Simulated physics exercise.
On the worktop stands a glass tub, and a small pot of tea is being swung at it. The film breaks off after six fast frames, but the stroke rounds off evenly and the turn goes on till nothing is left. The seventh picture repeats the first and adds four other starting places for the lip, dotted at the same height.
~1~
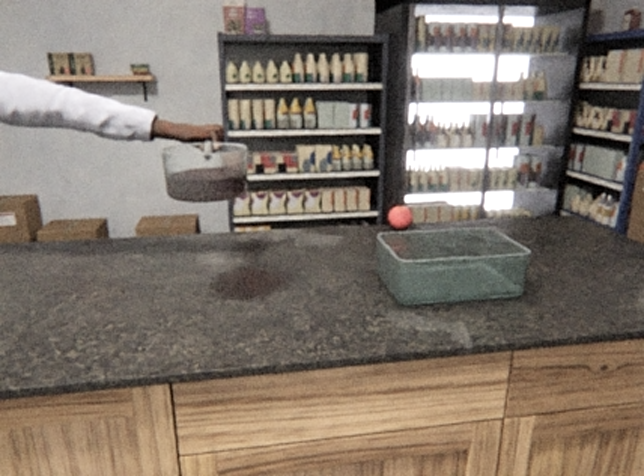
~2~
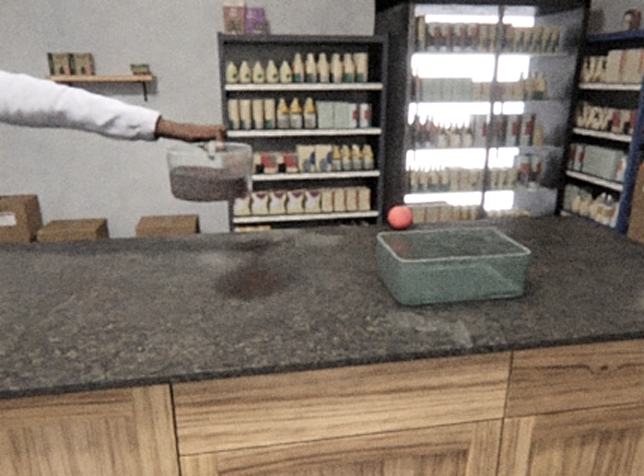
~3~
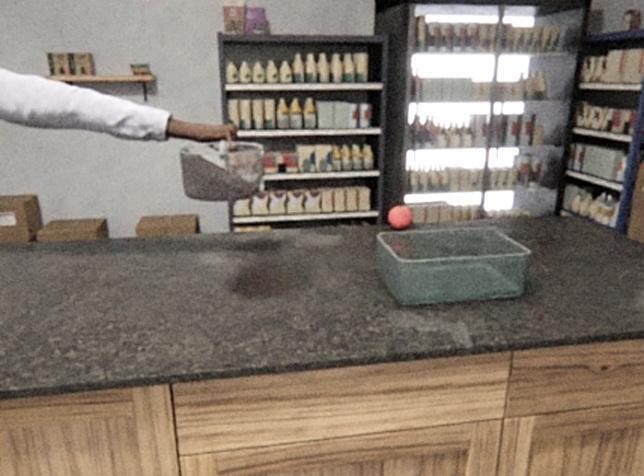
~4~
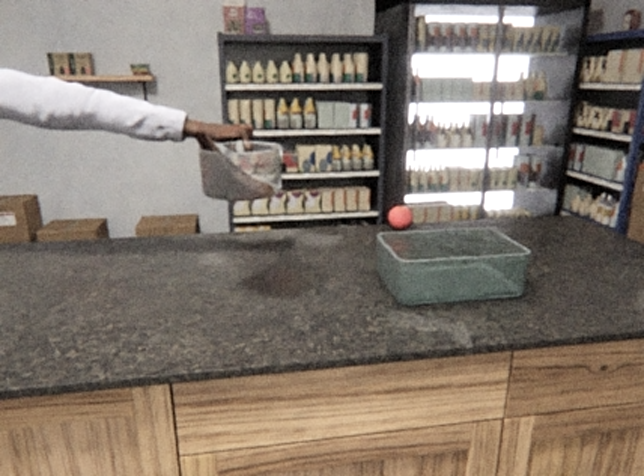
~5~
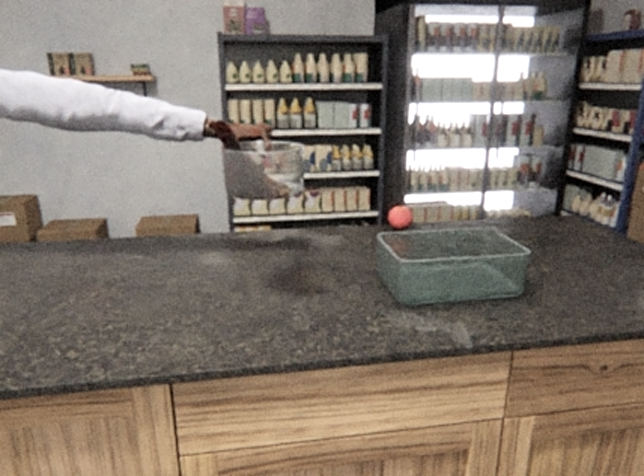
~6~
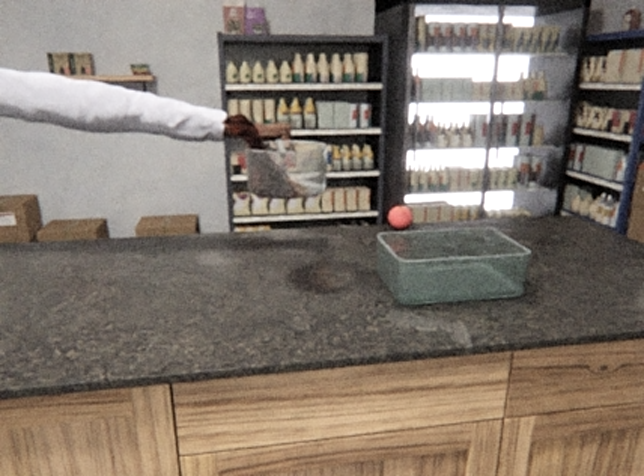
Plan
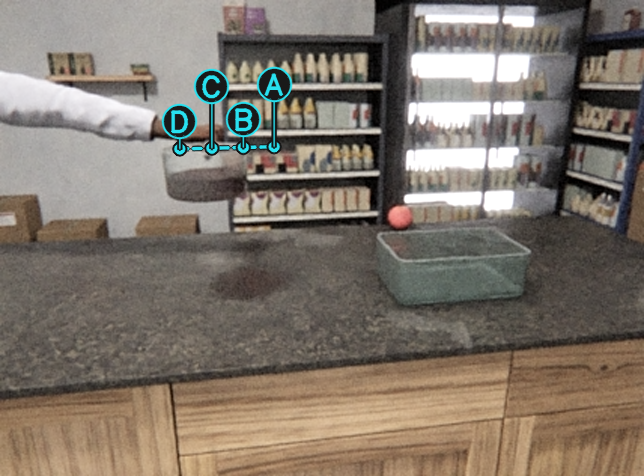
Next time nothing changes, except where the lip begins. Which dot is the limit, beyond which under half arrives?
A.
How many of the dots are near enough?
One.
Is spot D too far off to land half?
Yes, that goes wrong.
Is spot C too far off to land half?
Yes, it does.
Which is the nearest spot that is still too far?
That would be B.
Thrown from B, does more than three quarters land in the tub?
No.
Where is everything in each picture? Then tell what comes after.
The first picture shows upright, lip at (245, 147); tub from (396, 303) to (522, 294); nothing has left yet.
The second picture shows upright, lip at (249, 147); nothing has left yet.
The third picture shows upright, lip at (262, 147); nothing has left yet.
The fourth picture shows upright, lip at (280, 146); tea is over the rim, down to (211, 148).
The fifth picture shows upright, lip at (302, 146); tea is over the rim, down to (226, 147).
The sixth picture shows upright, lip at (324, 145); tea is over the rim, down to (253, 147).
In cyan, A at (274, 146); B at (243, 147); C at (211, 148); D at (179, 149).
For spot A, about 77 % lands in the tub, 16 % falls short and 8 % goes beside or beyond.
For spot B, about 33 % lands in the tub, 60 % falls short and 7 % goes beside or beyond.
For spot C, about 22 % lands in the tub, 75 % falls short and 3 % goes beside or beyond.
For spot D, about 8 % lands in the tub, 91 % falls short.
